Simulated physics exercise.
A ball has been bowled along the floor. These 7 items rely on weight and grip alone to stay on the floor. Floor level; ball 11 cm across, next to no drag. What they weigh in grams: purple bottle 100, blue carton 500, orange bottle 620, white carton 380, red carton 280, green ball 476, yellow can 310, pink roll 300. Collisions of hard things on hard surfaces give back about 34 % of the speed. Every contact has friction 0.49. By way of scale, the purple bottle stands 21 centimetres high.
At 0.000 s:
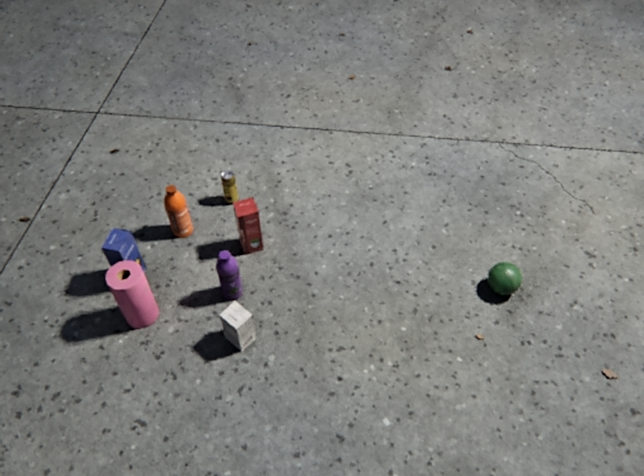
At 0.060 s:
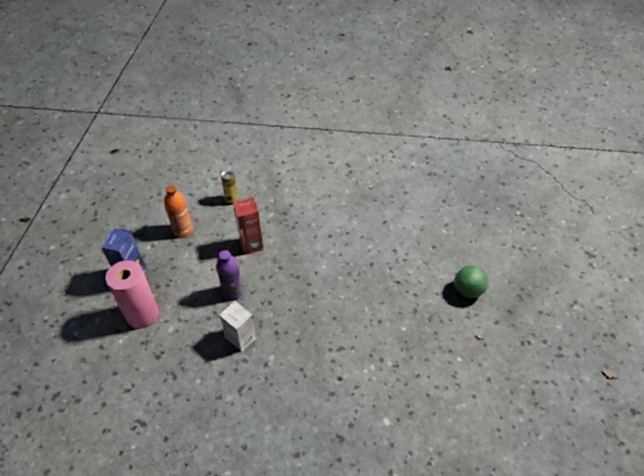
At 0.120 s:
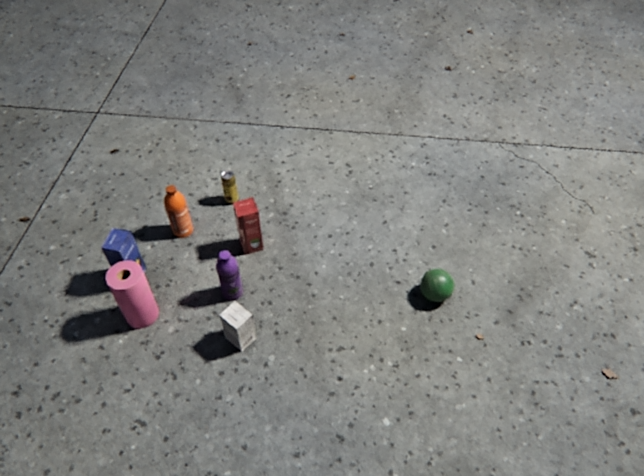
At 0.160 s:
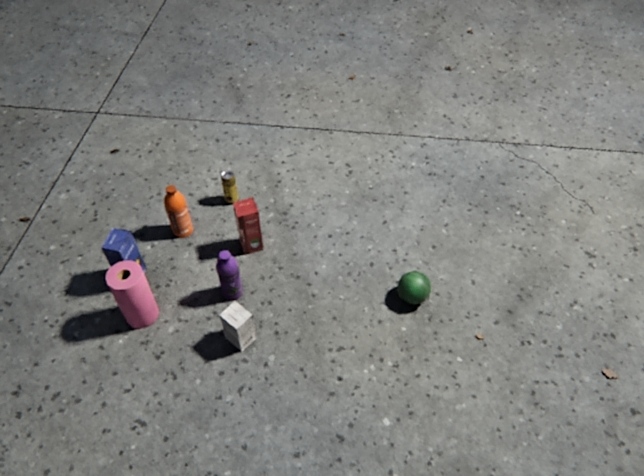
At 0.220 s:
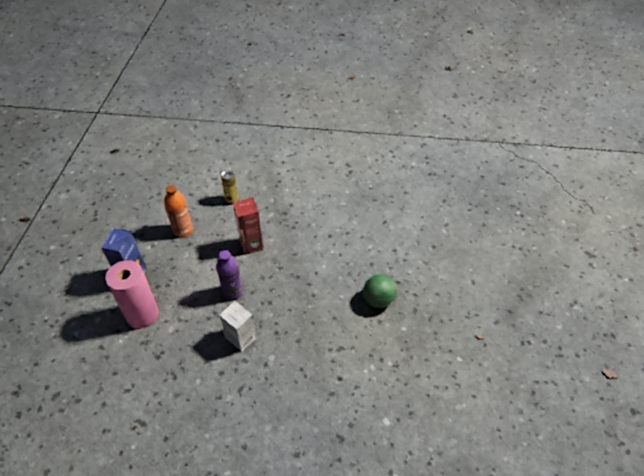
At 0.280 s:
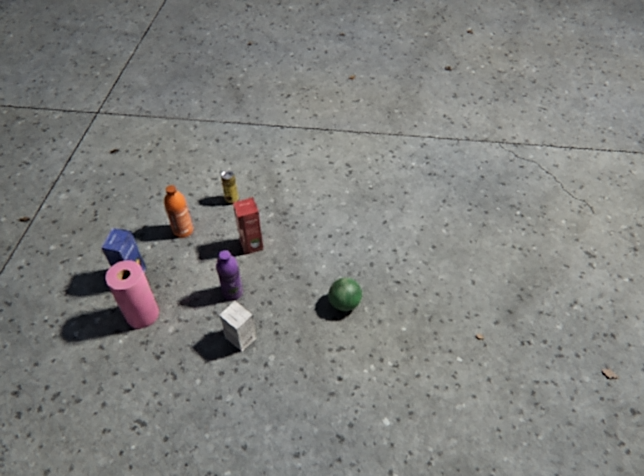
On a speckled grey concrete floor, a green ball rolled steadily leftward from the right side, drawing nearer to a still group of bottles, cartons, a yellow can and a pink roll.
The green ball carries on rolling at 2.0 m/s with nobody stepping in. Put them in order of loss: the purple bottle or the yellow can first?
It is the first, the purple bottle.
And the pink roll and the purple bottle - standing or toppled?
Well, the pink roll tumbles down, and the purple bottle tumbles down.
Around 0.68 s, ball 116 cm along; green ball near (162, 302); purple bottle at 38° to upright near (215, 252); pink roll at 4° to upright; white carton shifted 5 cm.
Around 1.18 s, ball 131 cm along; green ball near (119, 292); purple bottle on its side near (209, 248); pink roll on its side; white carton shifted 5 cm.
Finally (4.0 s), on their side or leaning hard on the floor, purple bottle and pink roll; the other 5 still in place (within 8 cm). Final places as that camera would see them, purple bottle near (208, 249), yellow can near (230, 188). Purple bottle went at 0.68 s; yellow can was never lost.
